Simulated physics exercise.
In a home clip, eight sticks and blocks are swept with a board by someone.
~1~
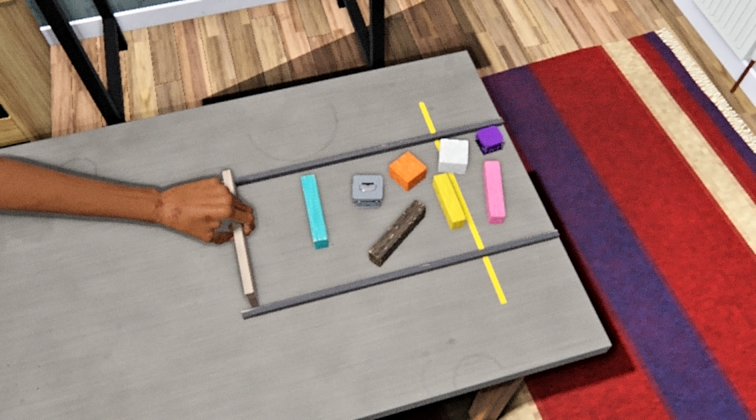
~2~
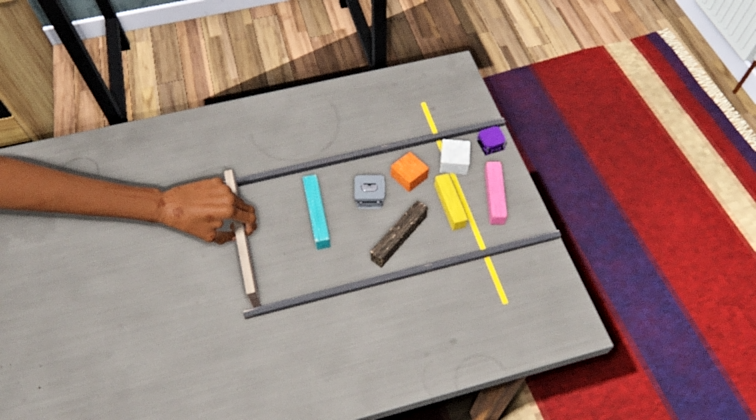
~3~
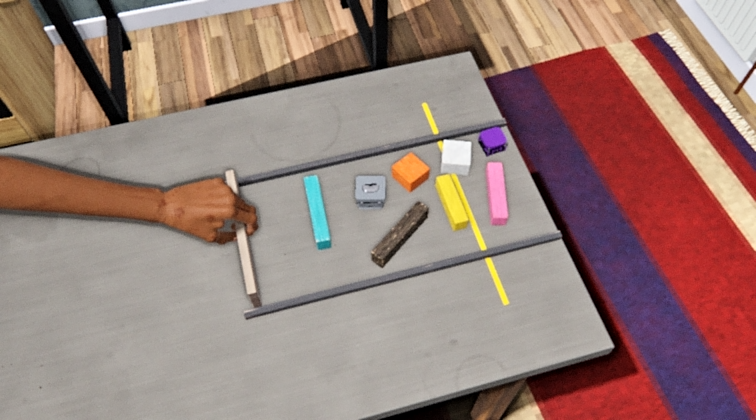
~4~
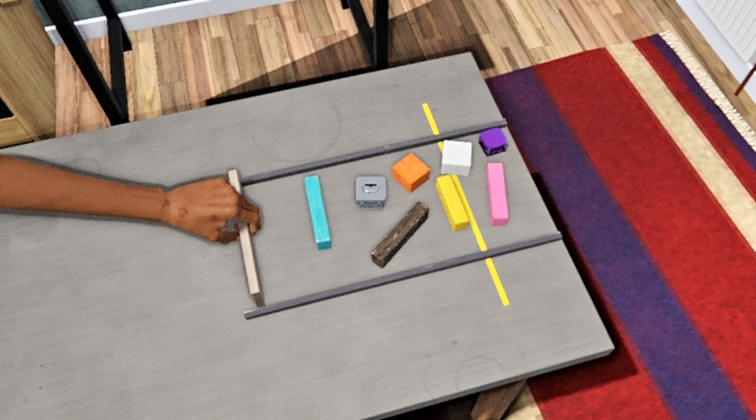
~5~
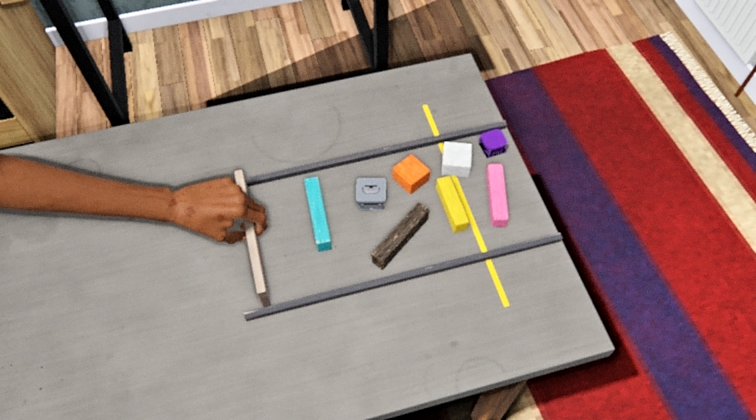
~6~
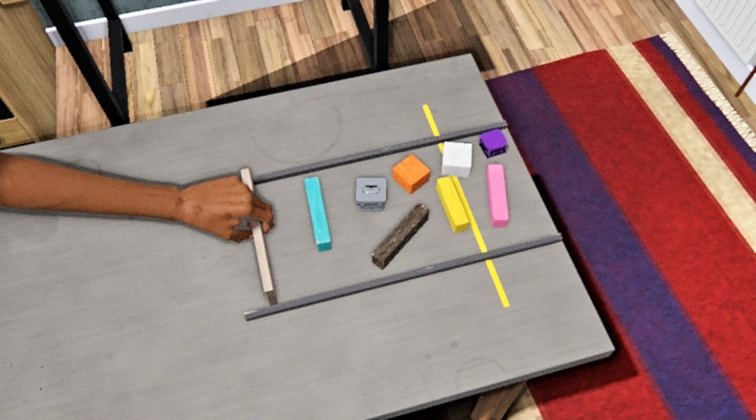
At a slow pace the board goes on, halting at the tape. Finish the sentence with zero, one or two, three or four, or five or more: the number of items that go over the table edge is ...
The number of items that go over the table edge is one or two.
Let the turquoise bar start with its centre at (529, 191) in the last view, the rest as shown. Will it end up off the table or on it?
Note - turquoise bar retained.
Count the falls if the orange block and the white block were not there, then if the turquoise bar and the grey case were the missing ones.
Count of fallen: 0 / 0.
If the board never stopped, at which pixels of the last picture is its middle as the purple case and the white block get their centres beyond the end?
The middle is at (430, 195) when it's the purple case, and at (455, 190) when it's the white block.
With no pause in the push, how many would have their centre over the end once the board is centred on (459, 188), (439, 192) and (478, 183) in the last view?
The counts would come out as 2, 1 and 2.
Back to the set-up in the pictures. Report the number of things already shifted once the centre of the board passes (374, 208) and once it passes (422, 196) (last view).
Moved so far: 4, then 7.
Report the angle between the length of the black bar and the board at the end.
I'd estimate about 20 degrees.
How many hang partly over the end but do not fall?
That would be 0.
Soon after, none off yet; purple case at rest near (493, 144); pink bar at rest near (497, 195); white block at rest near (457, 160).
After that, none off yet; purple case at rest near (493, 144); pink bar at rest near (497, 195); white block displaced a little near (470, 156).
In the end, the number that fall off is one or two; gone, white block and purple case.
